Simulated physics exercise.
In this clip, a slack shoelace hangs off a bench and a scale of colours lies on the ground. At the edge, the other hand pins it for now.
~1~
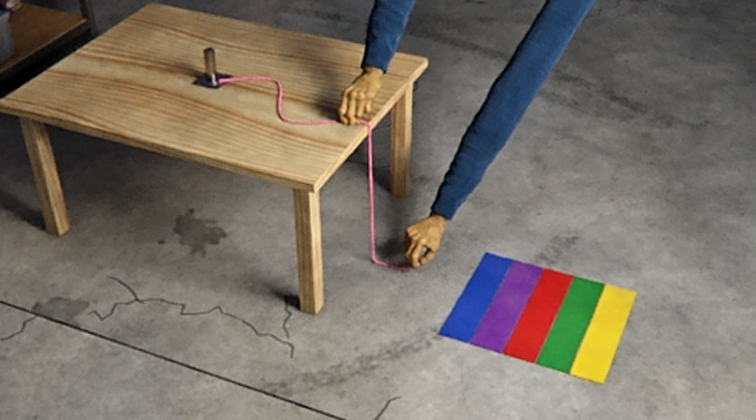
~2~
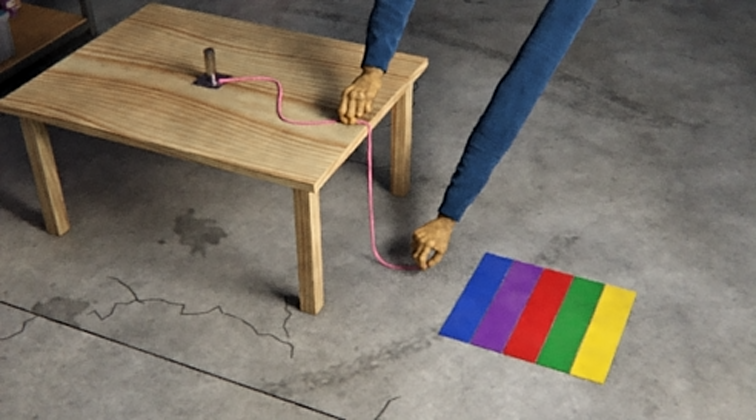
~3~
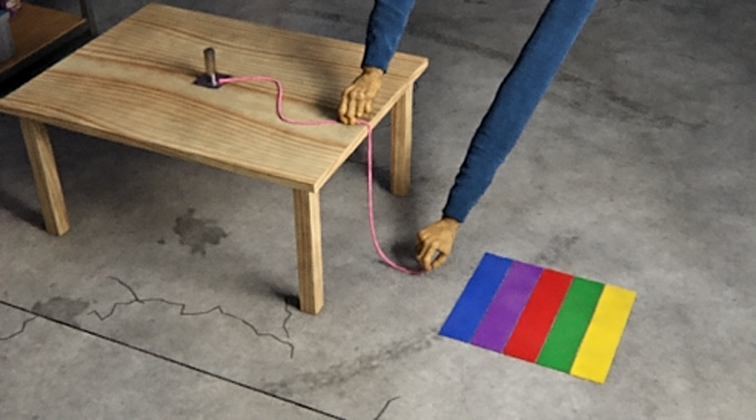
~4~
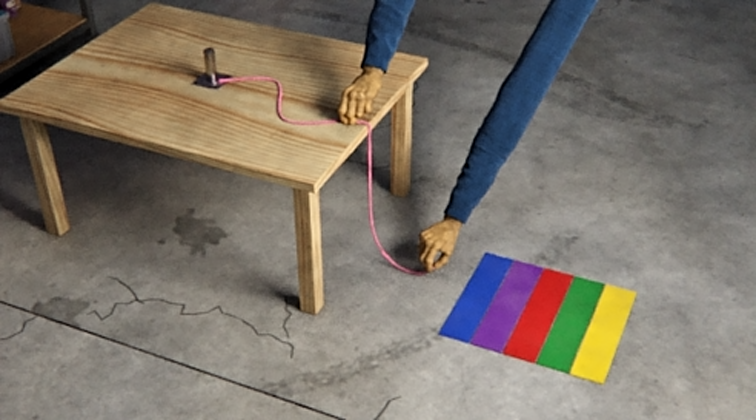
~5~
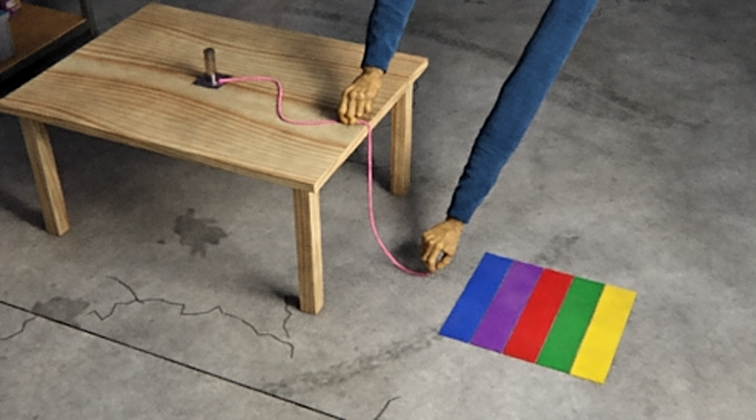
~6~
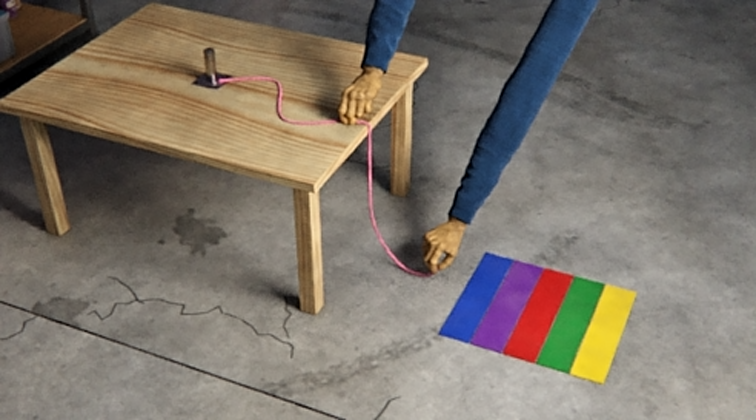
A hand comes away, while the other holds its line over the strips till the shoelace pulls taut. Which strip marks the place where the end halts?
The green strip does.
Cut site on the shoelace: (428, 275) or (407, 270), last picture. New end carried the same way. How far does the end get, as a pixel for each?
In turn, (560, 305) for the first and (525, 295) for the second.
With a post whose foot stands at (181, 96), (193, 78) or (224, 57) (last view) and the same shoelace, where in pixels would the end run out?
(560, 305), (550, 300) and (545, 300).
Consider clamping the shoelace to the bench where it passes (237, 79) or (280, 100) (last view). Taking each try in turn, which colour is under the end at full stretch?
Strip colours by try: Green / red.
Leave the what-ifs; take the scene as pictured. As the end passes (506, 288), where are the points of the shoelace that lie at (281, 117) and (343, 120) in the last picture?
They end up somewhere around (331, 112) and (369, 147).
A little later, end near (506, 288); over purple.
Next, end near (548, 300); over red.
When it is tight, end near (575, 307); over green. The green one.
